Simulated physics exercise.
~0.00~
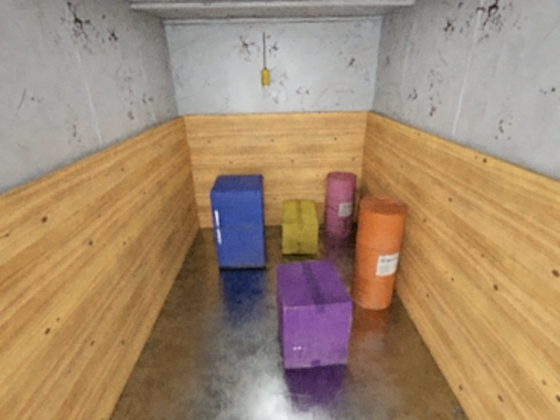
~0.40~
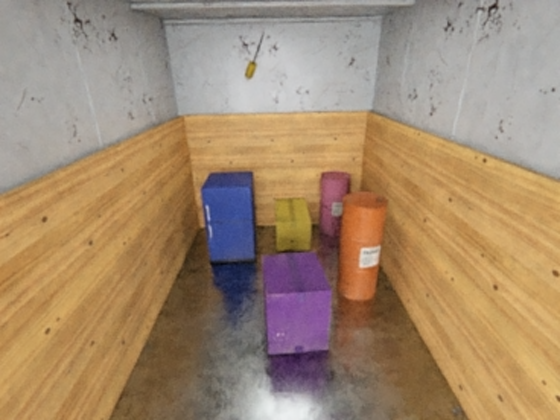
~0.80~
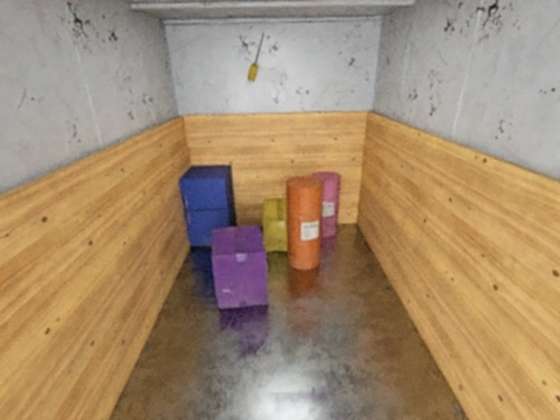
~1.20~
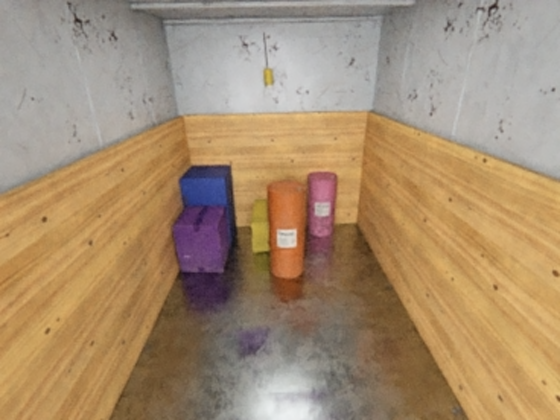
The boxes and drums slide forward and left, the purple box stopping beside the blue appliance.
